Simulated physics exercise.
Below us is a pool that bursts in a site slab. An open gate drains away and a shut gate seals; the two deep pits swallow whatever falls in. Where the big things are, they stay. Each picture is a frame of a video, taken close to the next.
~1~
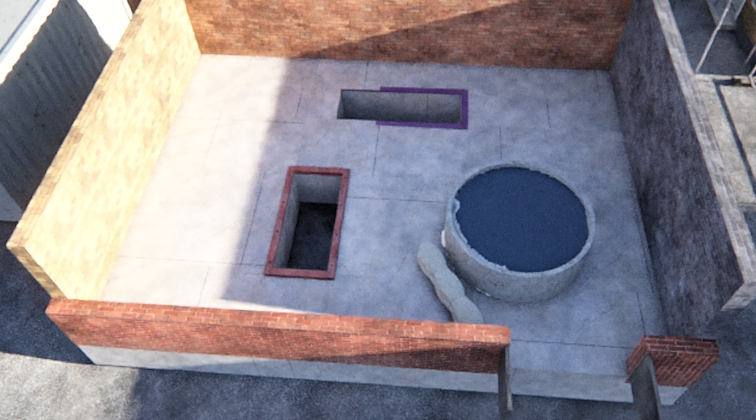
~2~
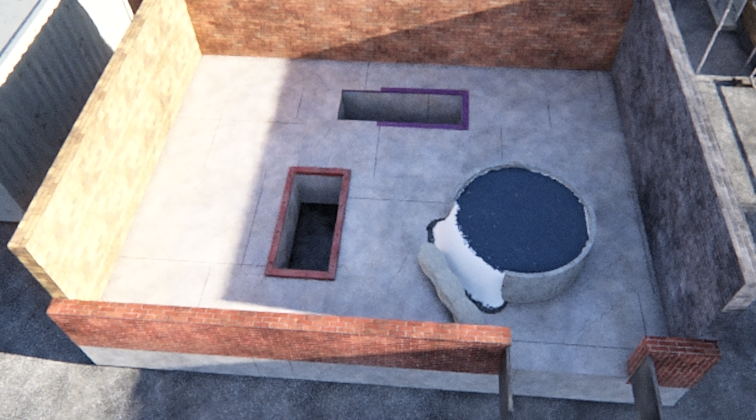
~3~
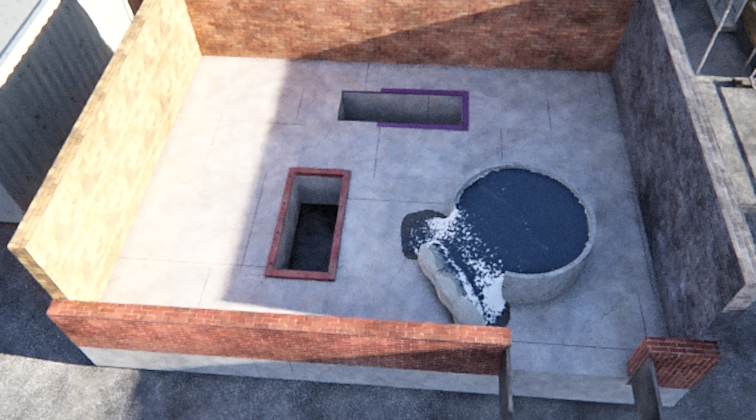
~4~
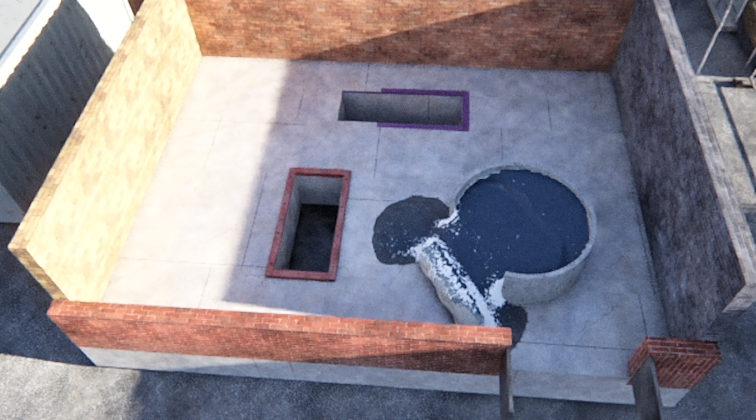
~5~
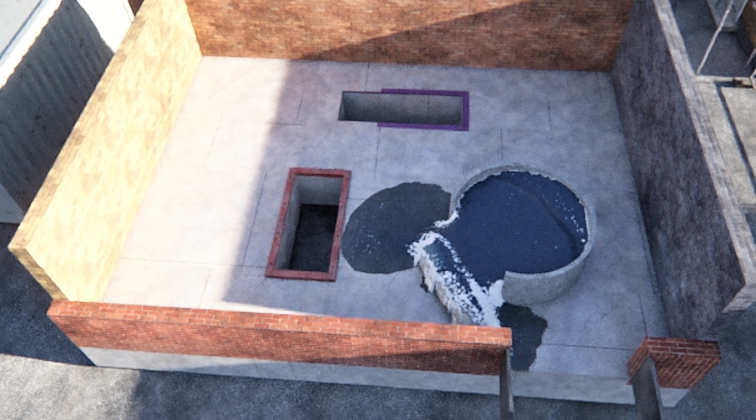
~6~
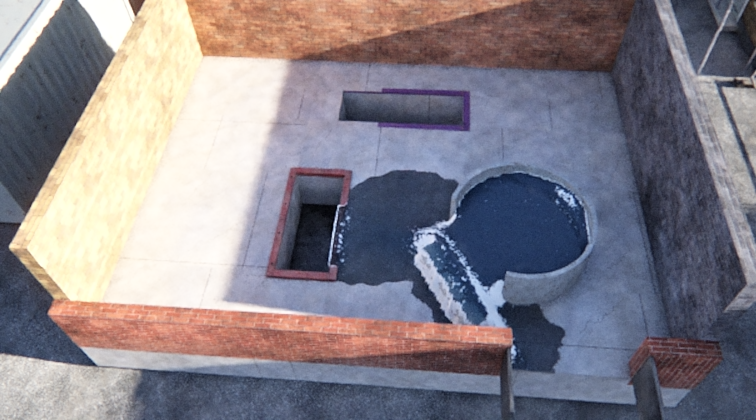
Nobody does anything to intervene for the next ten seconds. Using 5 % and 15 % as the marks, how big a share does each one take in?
Outcome: The gate is likely to claim a large share past fifteen per cent, the purple pit is likely to claim a middle share of five to fifteen per cent, the red pit is likely to claim a large share past fifteen per cent.
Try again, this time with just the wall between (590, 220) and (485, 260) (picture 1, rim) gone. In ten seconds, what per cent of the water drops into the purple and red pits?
Near enough: Purple 4 percent, red 0 percent.
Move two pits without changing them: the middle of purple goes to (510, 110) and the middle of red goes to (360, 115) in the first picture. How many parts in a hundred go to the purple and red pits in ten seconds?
Measured shares in per cent - purple 2, red 2.
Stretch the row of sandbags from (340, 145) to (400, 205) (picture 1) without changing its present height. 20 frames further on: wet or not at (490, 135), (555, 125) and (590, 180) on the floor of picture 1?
First spot stays bare, second stays bare, third stays bare.
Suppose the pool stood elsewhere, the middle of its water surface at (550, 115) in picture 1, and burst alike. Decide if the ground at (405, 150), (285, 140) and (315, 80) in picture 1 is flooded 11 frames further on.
In sequence: Inundated, next inundated, then unflooded.
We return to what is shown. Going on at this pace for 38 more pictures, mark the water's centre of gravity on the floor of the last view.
It is around (438, 234).
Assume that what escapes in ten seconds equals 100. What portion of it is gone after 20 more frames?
Close to 60 out of every hundred.
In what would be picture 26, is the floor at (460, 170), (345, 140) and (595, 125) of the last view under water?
The readings in sequence are waterless, watered, waterless.
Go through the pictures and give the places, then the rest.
Still water in the round pool at (519, 218), in the first picture.
Water pours out at (459, 259) and has run to (494, 309), in the second picture.
Water pours out at (459, 261) and has run to (414, 217), in the third picture.
Water pours out at (459, 261) and has run to (397, 208), in the fourth picture.
Water pours out at (459, 261) and has run to (356, 217), in the fifth picture.
Water pours out at (460, 260) and has run to (349, 197), in the sixth picture.
A moment on, water covers 20 % of the floor; the gate 3 %, the purple pit 0 %, the red pit 5 %.
Next, water covers 25 % of the floor; the gate 9 %, the purple pit 0 %, the red pit 11 %.
Then, water covers 35 % of the floor; the gate 14 %, the purple pit 3 %, the red pit 16 %.
Later, water covers 40 % of the floor; the gate 20 %, the purple pit 6 %, the red pit 19 %.
In the end, water covers 45 % of the floor; the gate 24 %, the purple pit 11 %, the red pit 20 %.
